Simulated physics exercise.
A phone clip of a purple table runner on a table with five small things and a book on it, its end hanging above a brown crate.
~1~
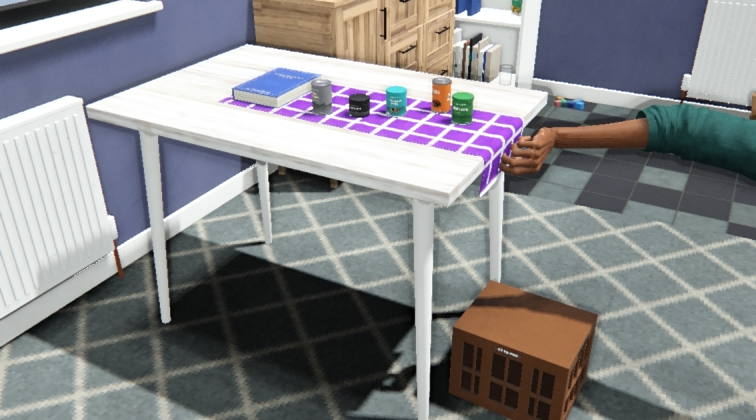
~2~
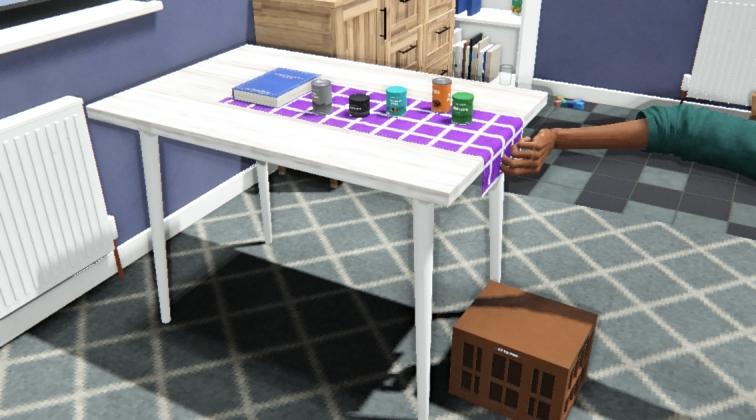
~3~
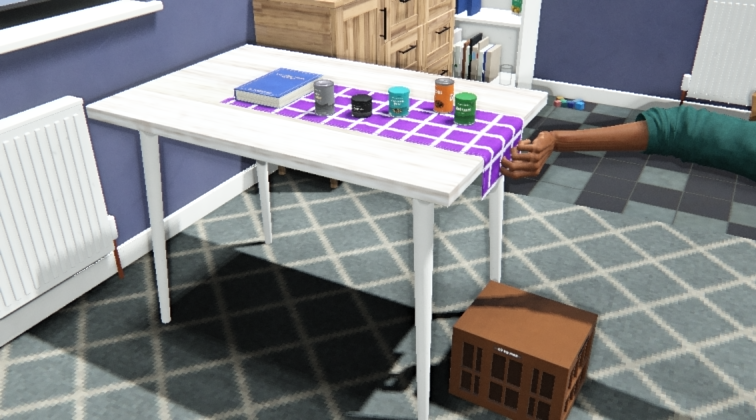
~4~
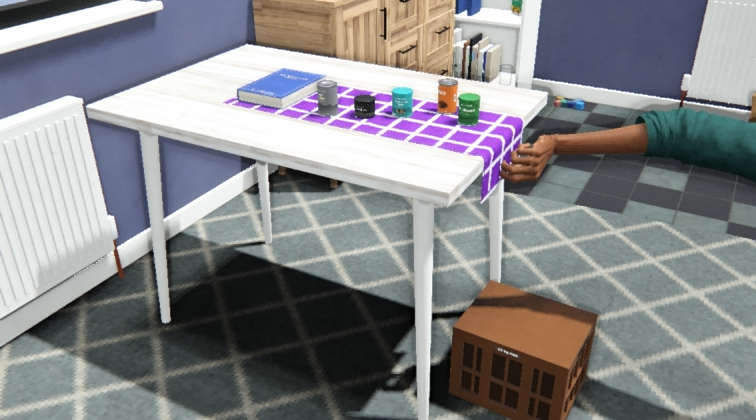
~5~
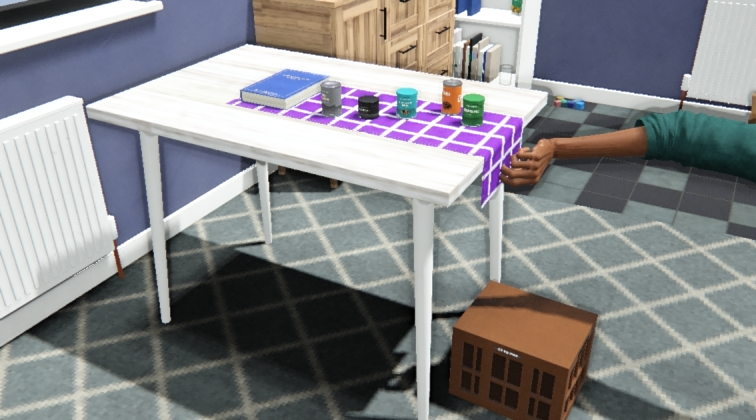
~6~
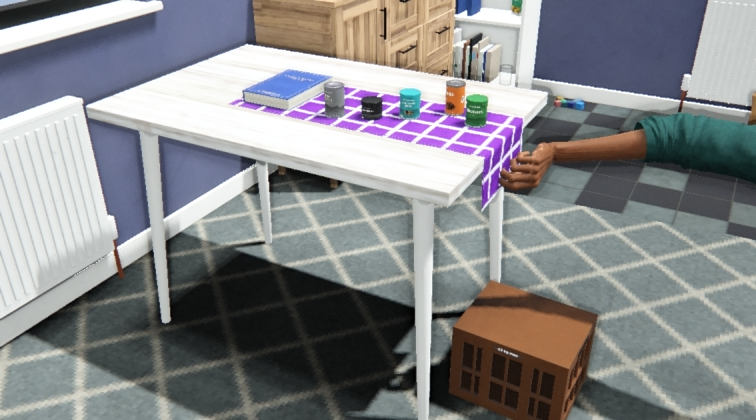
A hand slowly pulls a purple table runner slightly right, carrying five small containers and a book.
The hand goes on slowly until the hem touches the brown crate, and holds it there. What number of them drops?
The table loses four.
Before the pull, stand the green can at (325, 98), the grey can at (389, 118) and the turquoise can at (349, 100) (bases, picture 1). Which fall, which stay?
The green can stays on; the grey can drops off; the turquoise can drops off.
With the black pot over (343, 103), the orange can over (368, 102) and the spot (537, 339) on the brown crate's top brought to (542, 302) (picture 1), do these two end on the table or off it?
The black pot survives, the orange can keeps its place on top.
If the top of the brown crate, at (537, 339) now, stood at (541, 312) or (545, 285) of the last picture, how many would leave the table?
In that case 3 and 2.
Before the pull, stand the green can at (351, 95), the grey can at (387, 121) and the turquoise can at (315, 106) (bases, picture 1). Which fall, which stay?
The green can does not fall, the grey can tumbles off, the turquoise can survives.
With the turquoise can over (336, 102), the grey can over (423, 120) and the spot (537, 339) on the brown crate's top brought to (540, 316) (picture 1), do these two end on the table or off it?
The turquoise can remains up, the grey can goes over.
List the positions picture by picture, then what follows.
In the first frame, hem (480, 197); green can (463, 95); orange can (442, 80); turquoise can (397, 89); black pot (359, 97); grey can (321, 82); top of the crate (537, 339).
In the second frame, hem (482, 198); green can (463, 95).
In the third frame, hem (481, 201); orange can (445, 81).
In the fourth frame, hem (480, 204); turquoise can (402, 90); top of the crate (537, 339).
In the fifth frame, hem (481, 208); black pot (369, 99).
In the sixth frame, hem (481, 212); green can (478, 98); orange can (456, 83); turquoise can (410, 91); black pot (372, 99); grey can (334, 85).
Soon after, hem near (498, 231); green can gone.
Then, hem near (496, 284); green can, orange can and turquoise can gone.
At rest, hem on the crate; green can, orange can, turquoise can and black pot gone. The count of fallen things is four.
